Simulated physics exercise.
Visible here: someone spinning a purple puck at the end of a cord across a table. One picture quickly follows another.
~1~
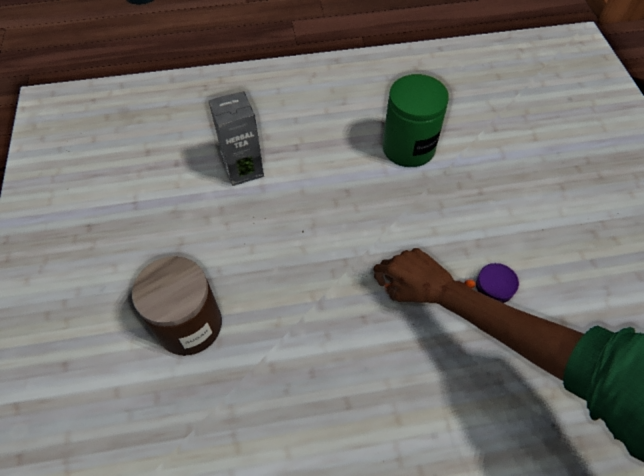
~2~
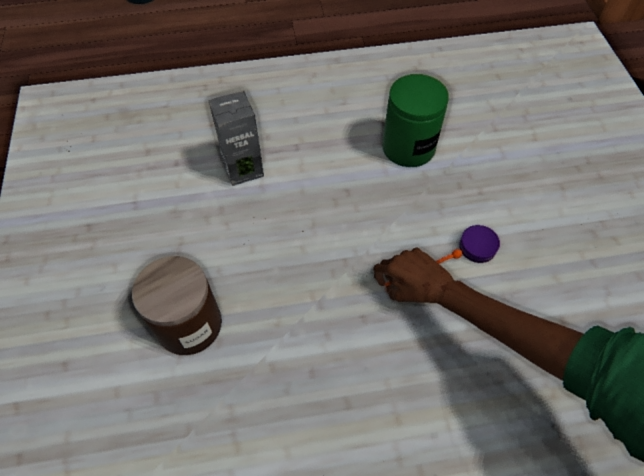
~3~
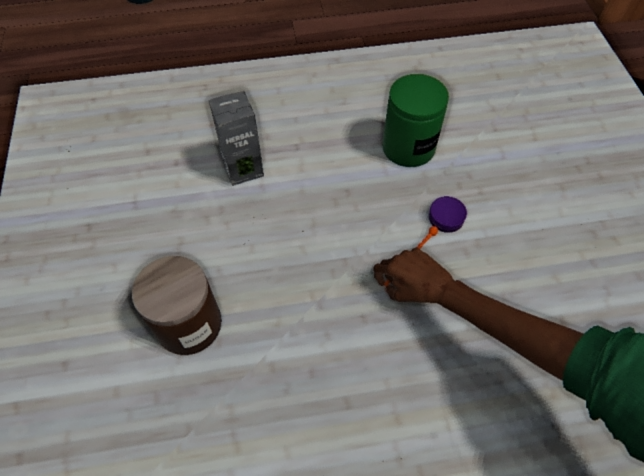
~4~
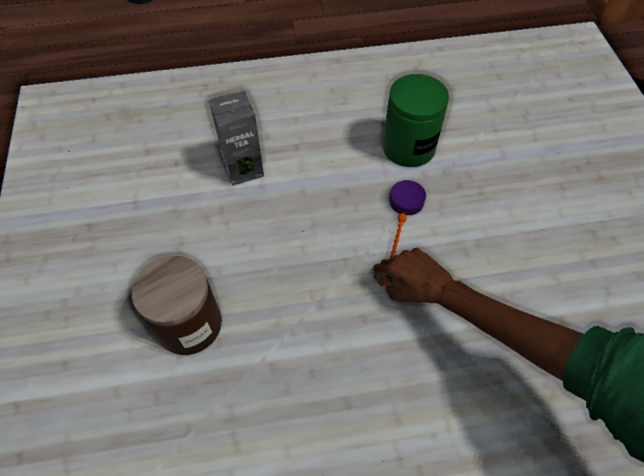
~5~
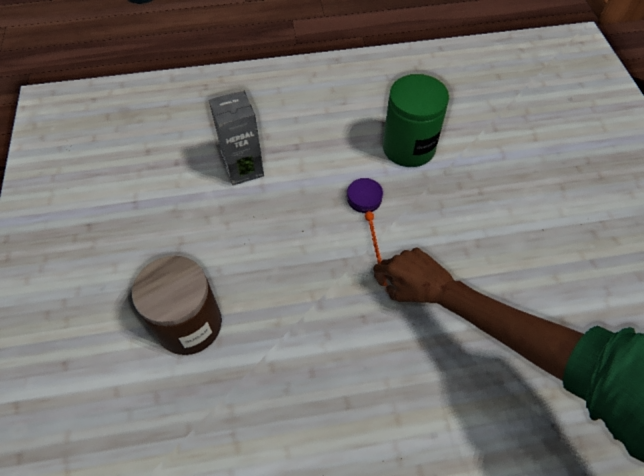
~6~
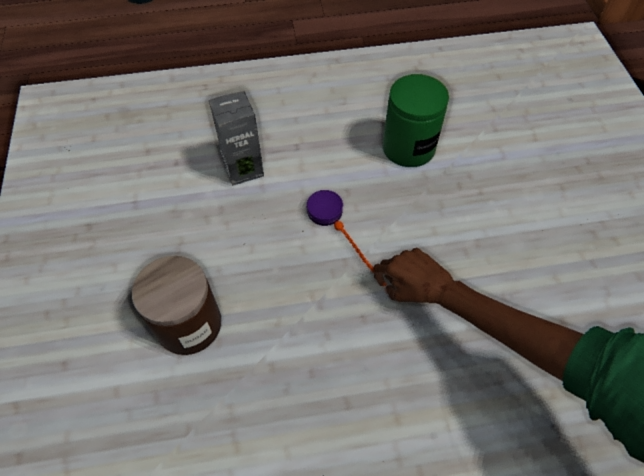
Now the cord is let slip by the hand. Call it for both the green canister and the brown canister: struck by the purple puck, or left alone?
Green canister: Left alone; brown canister: Struck.
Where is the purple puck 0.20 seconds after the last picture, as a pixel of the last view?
Approx. position: (203, 278).
Then, 0.08 s after the last picture, puck near (258, 255).
Then, 0.20 s after the last picture, puck near (203, 278); brown canister pushed aside.
At rest, puck near (190, 274); brown canister pushed aside. The green canister stays untouched and the brown canister gets hit.
